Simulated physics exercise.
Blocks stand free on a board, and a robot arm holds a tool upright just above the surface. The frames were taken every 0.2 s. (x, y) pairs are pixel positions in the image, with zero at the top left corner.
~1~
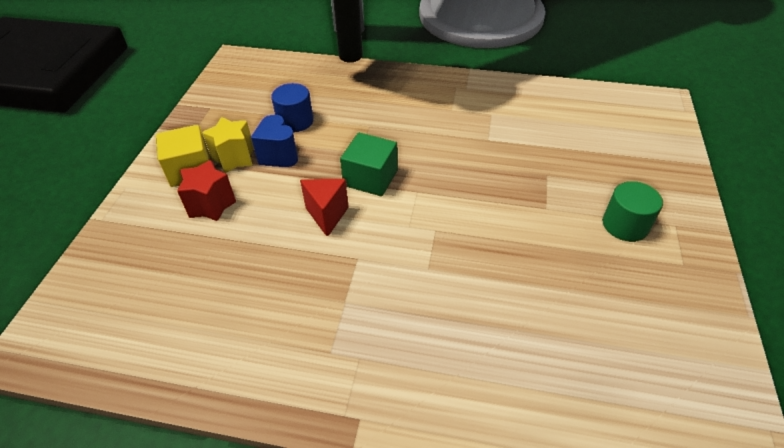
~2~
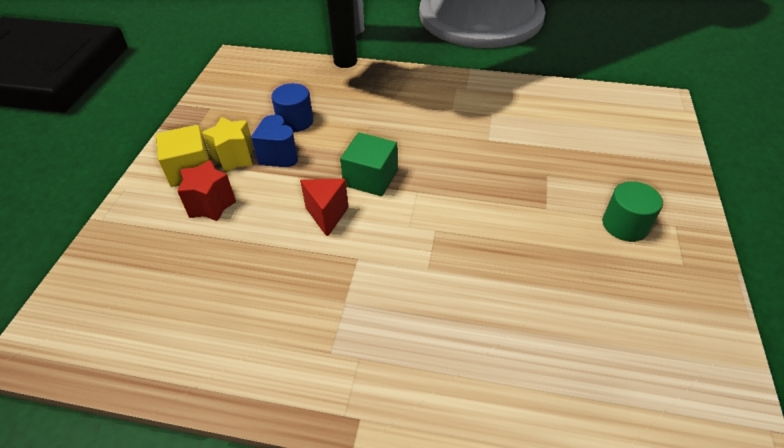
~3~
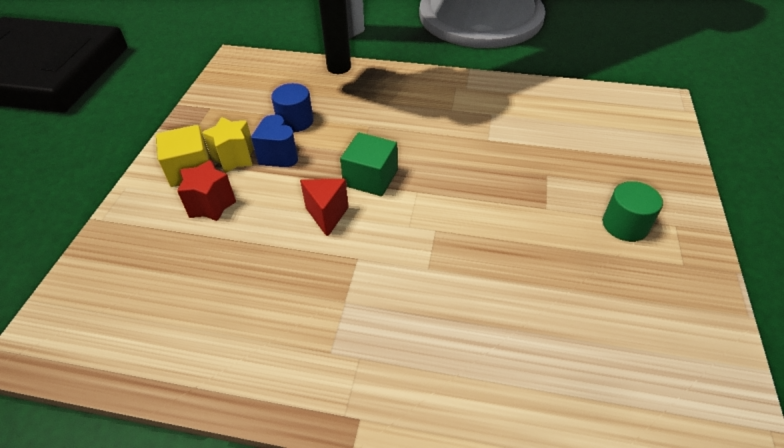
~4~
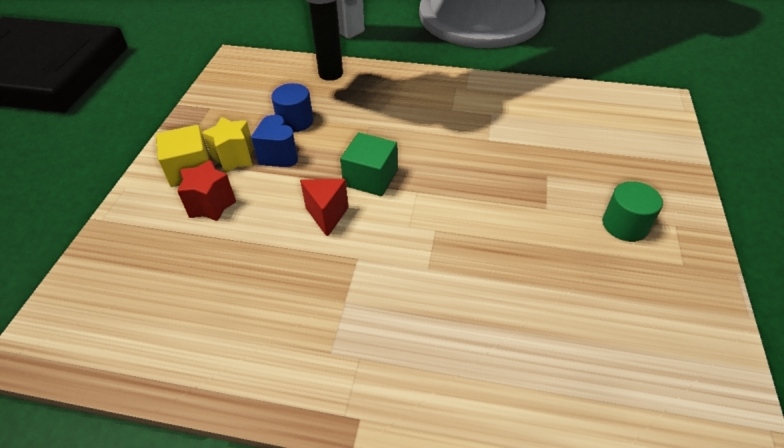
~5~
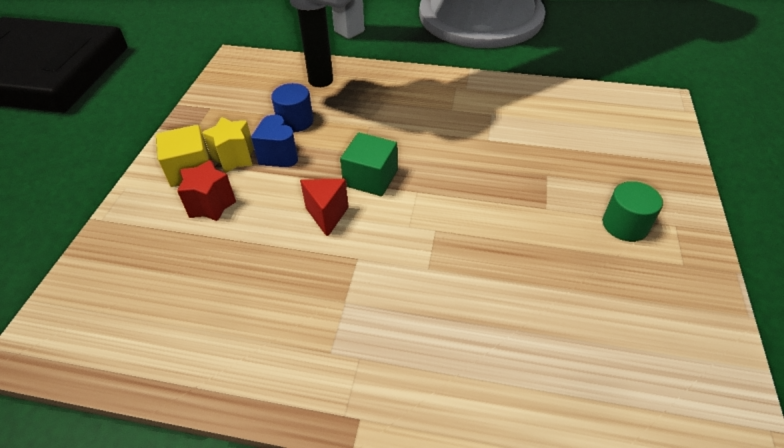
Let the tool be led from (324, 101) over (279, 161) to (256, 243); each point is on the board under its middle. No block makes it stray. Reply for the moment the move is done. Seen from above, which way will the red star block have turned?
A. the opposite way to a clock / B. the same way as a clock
The correct letter is B.
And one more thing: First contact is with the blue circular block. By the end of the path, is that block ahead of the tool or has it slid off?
Shed along the way.
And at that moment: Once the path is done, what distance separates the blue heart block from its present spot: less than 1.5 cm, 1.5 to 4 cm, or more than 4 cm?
It goes a long way, over 4 cm.
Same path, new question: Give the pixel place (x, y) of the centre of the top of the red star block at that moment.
I'd say the red star block ends with its top centre at (176, 187).
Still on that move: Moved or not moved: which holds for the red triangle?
Stays where it is.
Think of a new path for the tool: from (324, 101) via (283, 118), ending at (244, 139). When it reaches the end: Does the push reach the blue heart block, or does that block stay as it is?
It is moved off its spot.
The first path, step by step. One third of the way, tool at (288, 119); yellow star block at (212, 134); blue heart block at (262, 138), turned 70° anticlockwise; blue circular block at (252, 117).
Two thirds of the way, tool at (263, 165); red star block at (187, 183), turned 20° clockwise; yellow star block at (200, 134); blue heart block at (227, 175), turned 55° anticlockwise; blue circular block at (241, 126).
At the end, tool at (249, 222); red star block at (176, 187), turned 45° clockwise; yellow star block at (200, 134); blue heart block at (213, 202), turned 20° clockwise; blue circular block at (241, 126); red triangle unmoved.
